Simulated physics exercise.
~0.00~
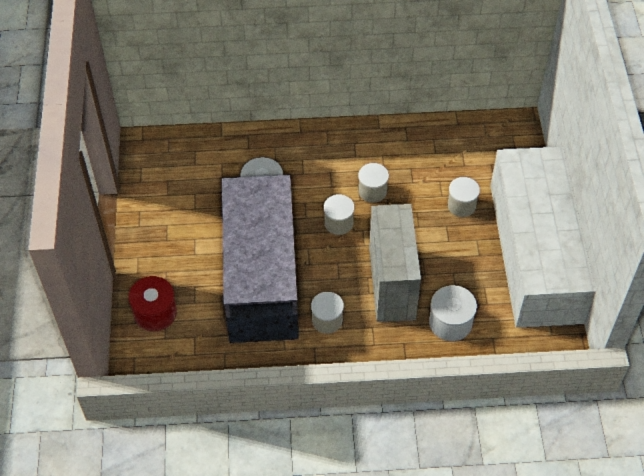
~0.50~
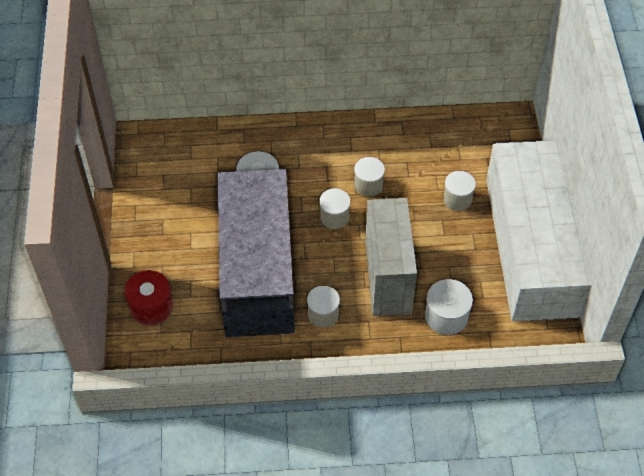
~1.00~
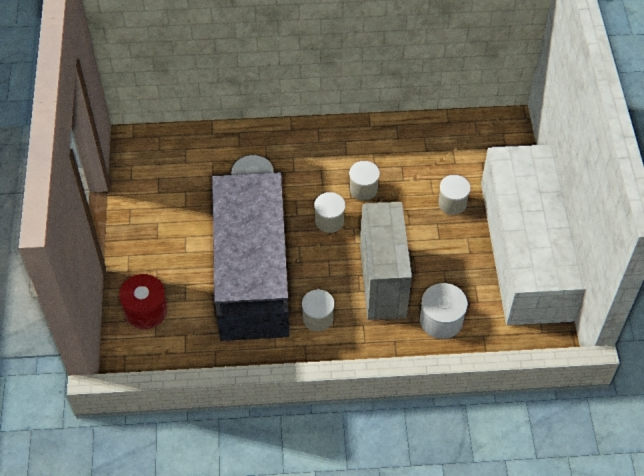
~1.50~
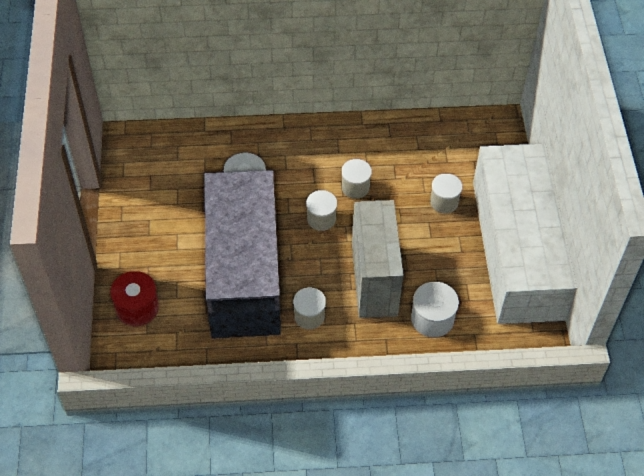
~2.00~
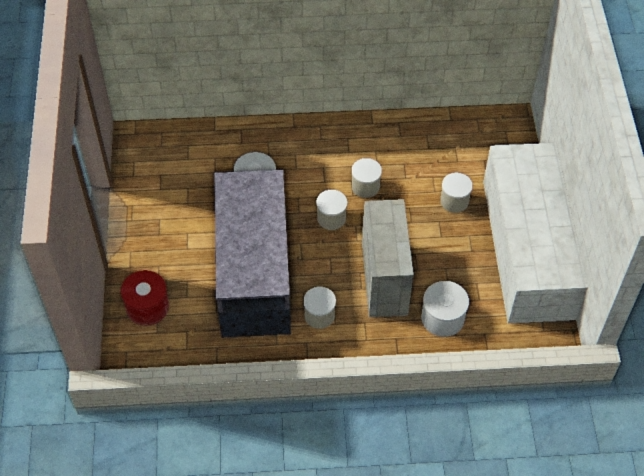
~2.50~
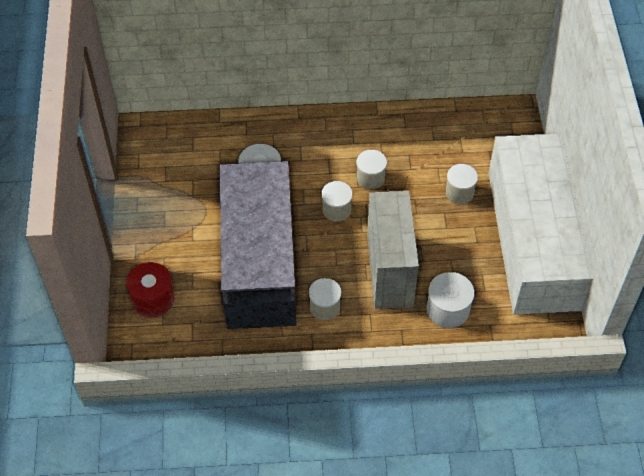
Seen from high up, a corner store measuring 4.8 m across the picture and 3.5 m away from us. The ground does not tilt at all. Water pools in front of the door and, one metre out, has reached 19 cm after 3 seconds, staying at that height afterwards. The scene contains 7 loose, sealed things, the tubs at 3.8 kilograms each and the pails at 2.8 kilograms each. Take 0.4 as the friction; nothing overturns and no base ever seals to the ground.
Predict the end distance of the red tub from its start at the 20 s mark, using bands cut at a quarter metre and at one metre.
Band: A quarter metre to one metre.
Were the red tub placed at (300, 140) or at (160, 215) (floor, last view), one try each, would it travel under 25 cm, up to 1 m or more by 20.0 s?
First try it drifts well away, second try it drifts well away.
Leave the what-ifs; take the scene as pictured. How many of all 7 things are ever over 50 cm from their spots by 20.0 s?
It adds up to 7.
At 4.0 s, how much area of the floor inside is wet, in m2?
Somewhere about 4.5 m2, give or take.
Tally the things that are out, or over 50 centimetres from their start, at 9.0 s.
4 in all.
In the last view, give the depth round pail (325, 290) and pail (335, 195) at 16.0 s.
First about 10 cm, second about 10 cm.
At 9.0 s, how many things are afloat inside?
5 at that moment.
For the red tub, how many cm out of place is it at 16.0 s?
Close to 50 cm.
After 4.0 s the red tub is near (149, 281), 0.0 m from its start, aground; 0 afloat.
After 9.0 s the red tub is near (176, 319), 0.6 m from its start, afloat; 5 afloat.
After 16.0 s the red tub is near (125, 322), 0.5 m from its start, afloat; 7 afloat.
After 20.0 s the red tub is near (174, 317), 0.6 m from its start, afloat; 7 afloat.
